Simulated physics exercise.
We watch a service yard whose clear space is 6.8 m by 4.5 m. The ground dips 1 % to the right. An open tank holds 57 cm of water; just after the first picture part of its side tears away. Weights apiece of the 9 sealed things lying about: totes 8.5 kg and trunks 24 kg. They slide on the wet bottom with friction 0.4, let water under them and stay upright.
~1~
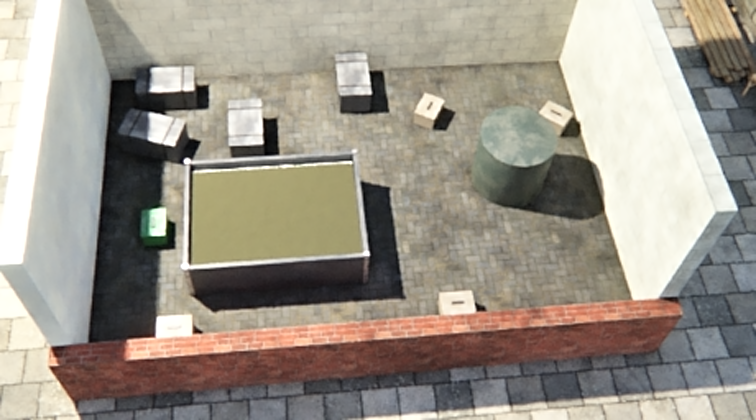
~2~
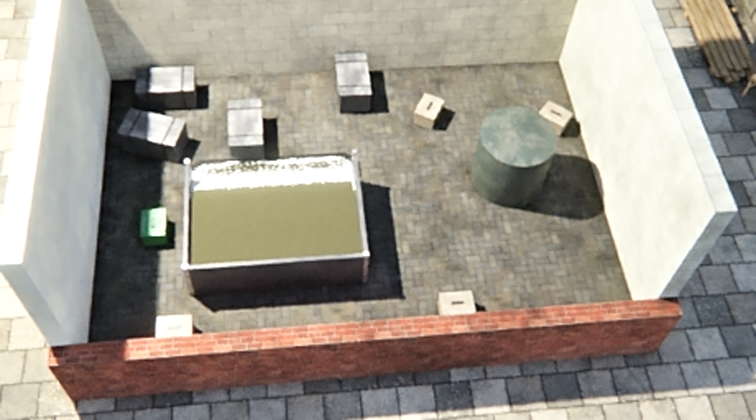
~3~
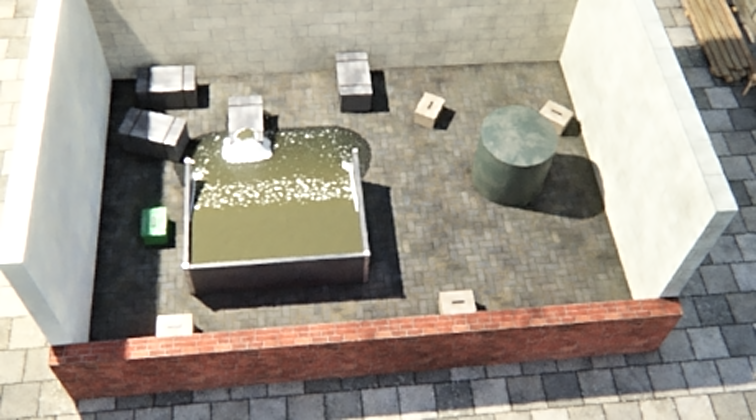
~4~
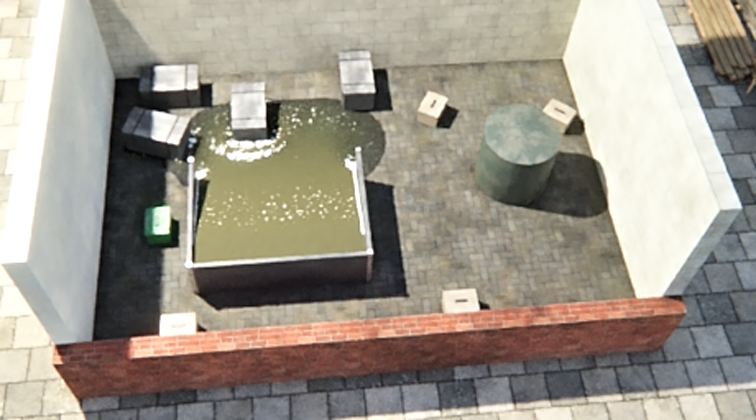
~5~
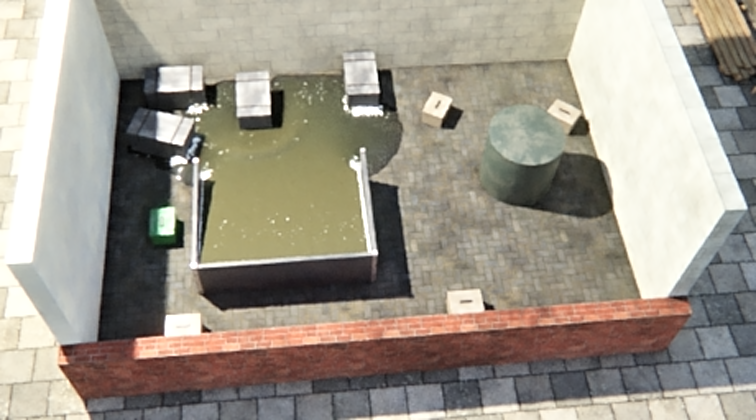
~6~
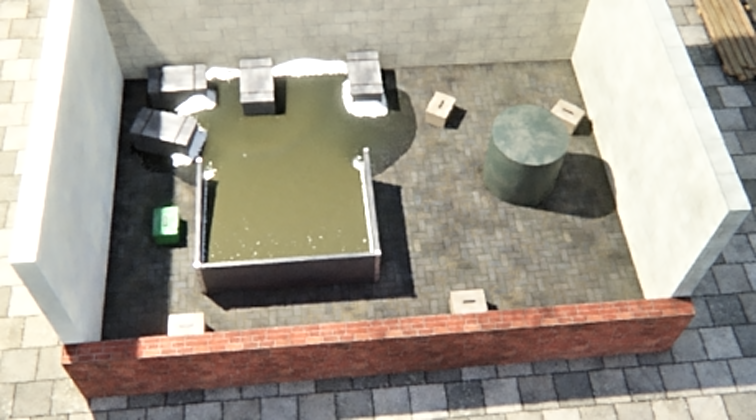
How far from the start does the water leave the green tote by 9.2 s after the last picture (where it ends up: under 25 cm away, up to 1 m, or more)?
The green tote travels far.
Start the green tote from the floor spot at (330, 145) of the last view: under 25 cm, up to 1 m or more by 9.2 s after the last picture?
It gets carried off.
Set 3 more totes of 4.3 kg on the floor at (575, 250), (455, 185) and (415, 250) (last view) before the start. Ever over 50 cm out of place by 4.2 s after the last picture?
In turn: More, over, under.
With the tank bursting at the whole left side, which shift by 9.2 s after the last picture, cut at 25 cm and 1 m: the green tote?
In that case the green tote gets carried off.
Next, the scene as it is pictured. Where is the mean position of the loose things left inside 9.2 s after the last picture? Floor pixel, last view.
At about (339, 273).
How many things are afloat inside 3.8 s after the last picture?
4 of them.
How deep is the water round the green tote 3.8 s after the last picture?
Roughly 14 cm.
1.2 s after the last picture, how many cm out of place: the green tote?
About 0 cm.
Then, 1.2 s after the last picture the green tote is near (165, 221), 0.0 m from its start, aground; 3 afloat.
Then, 3.8 s after the last picture the green tote is near (166, 334), 1.6 m from its start, afloat; 4 afloat.
Then, 6.2 s after the last picture the green tote is near (201, 336), 1.7 m from its start, aground; 5 afloat.
Then, 9.2 s after the last picture the green tote is near (204, 332), 1.7 m from its start, afloat; 6 afloat.
